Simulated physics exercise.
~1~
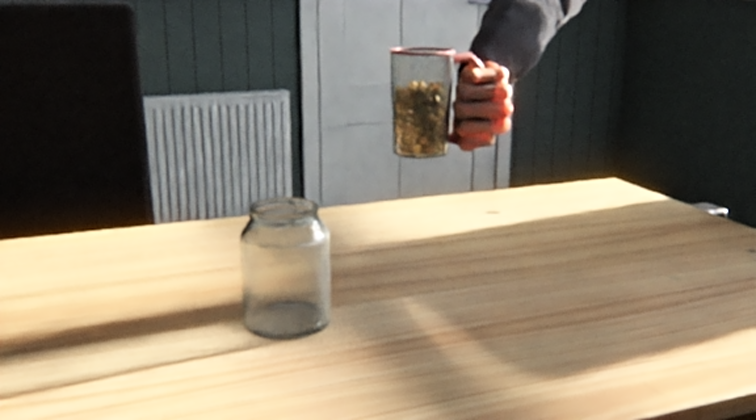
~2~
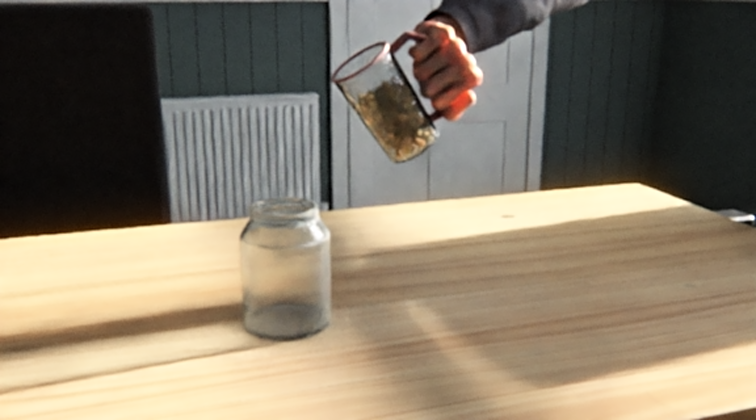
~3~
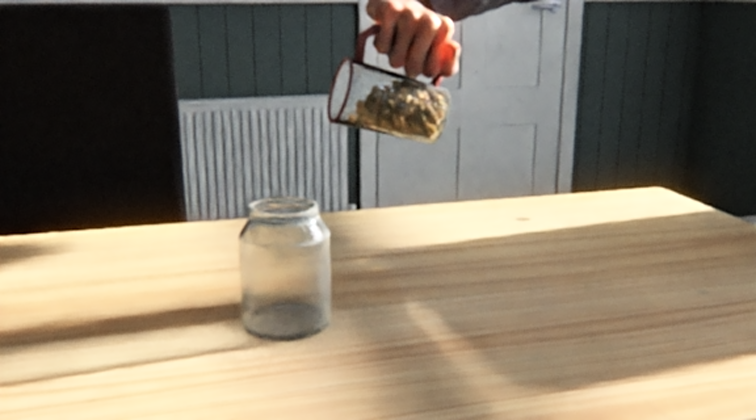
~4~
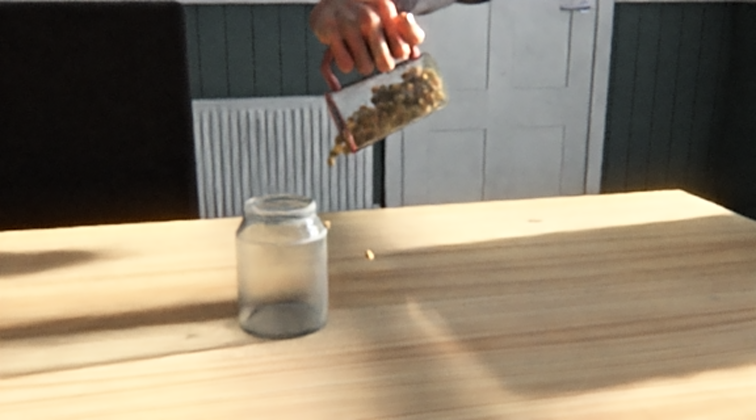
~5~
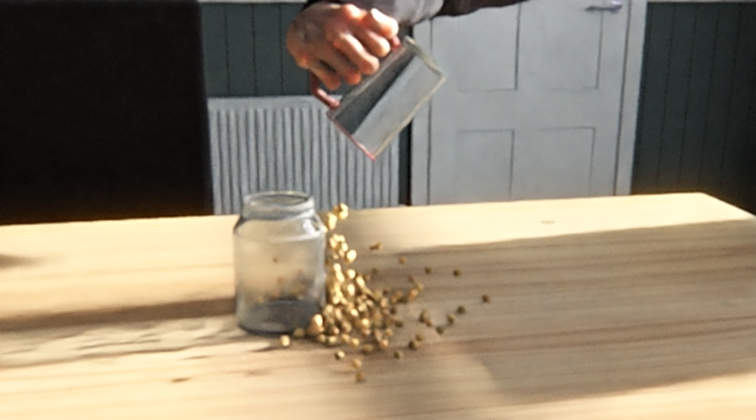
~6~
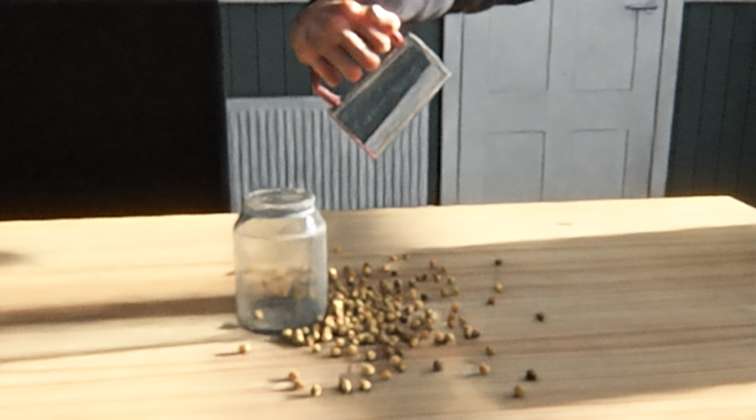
A hand tips chickpeas from a clear cup, and they spill beside the glass jar.
